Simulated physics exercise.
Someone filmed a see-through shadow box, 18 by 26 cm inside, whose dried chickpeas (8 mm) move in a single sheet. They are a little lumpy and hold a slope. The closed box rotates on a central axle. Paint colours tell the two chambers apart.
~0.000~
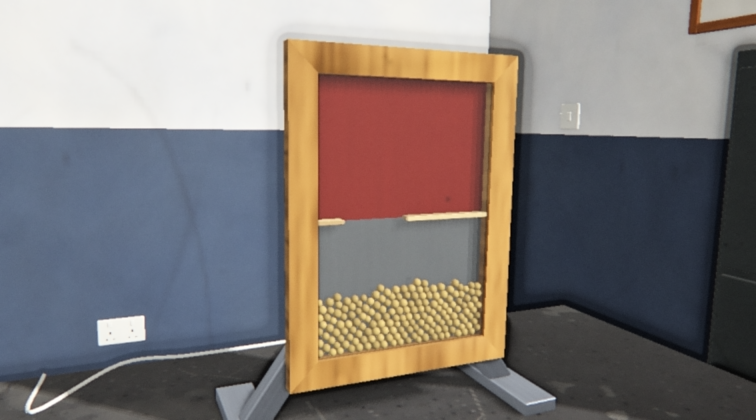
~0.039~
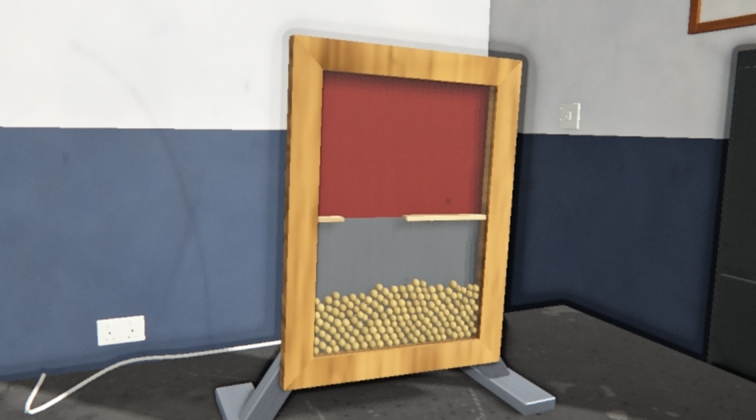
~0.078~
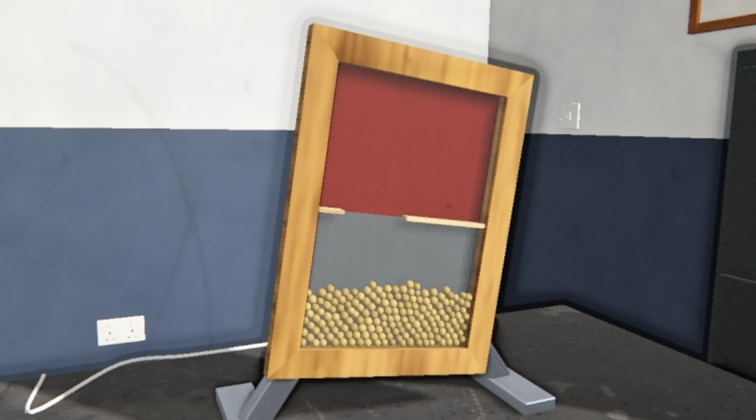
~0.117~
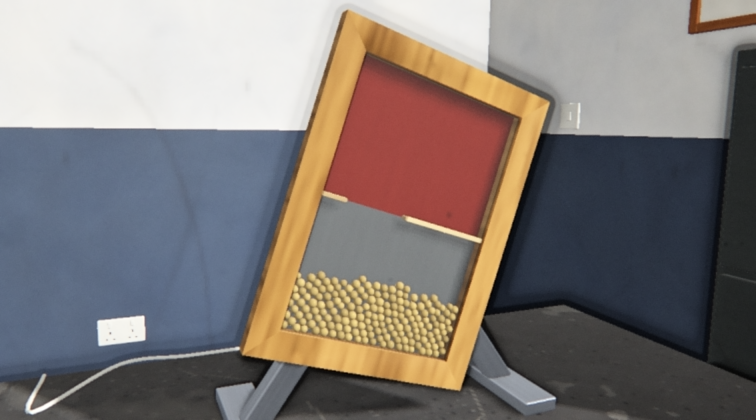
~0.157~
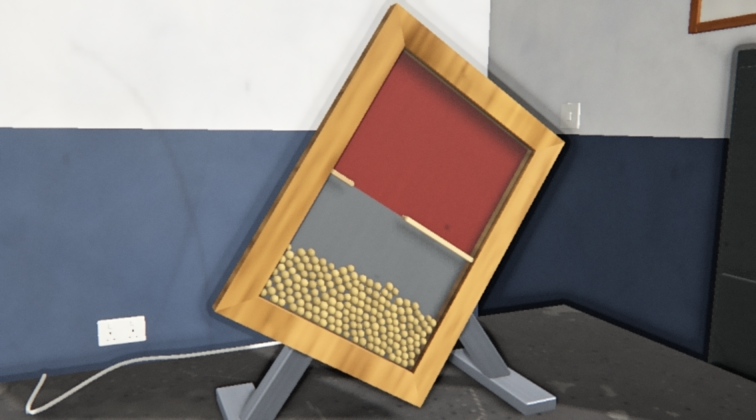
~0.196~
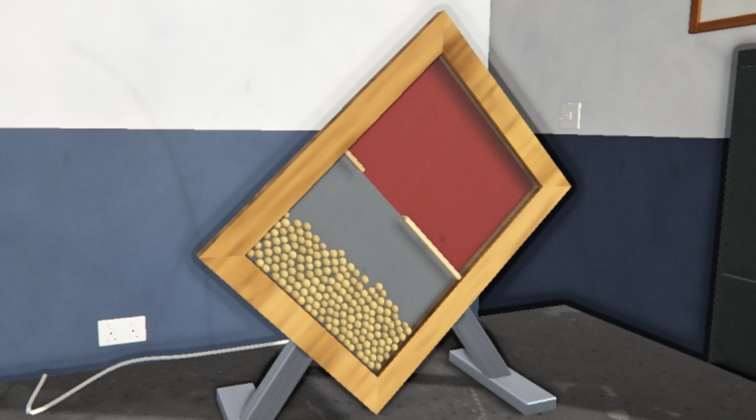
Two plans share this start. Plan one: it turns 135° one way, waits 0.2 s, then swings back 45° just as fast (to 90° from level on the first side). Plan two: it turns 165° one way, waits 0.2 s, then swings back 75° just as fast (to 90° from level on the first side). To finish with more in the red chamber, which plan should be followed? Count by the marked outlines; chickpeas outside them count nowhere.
Plan two.
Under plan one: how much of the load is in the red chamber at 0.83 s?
Some 20 per cent.
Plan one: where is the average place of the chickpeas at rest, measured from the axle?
Some 3 cm left and 6 cm below.
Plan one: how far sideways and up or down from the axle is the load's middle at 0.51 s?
About 7 cm left and 1 cm above.
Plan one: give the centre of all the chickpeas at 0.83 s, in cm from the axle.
Some 5 cm left and 4 cm below.
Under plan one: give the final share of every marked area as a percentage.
Red chamber: 20; grey chamber: 80.
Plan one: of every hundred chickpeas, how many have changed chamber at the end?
Roughly 20 per cent.
Plan one. After 0.51 s, it stands 135° clockwise; the chickpeas' middle is 7 cm left of and 1 cm above the centre; red 5 %, grey 95 %.
After 0.83 s, it stands 113° clockwise; the chickpeas' middle is 5 cm left of and 4 cm below the centre; red 20 %, grey 80 %.
After 0.96 s, it stands 90° clockwise; the chickpeas' middle is 3 cm left of and 6 cm below the centre; red 20 %, grey 80 %.
All still by 2.1 s, it stands 90° clockwise; red 20 %, grey 80 %.
Plan two would end with red 40 %, grey 60 %.
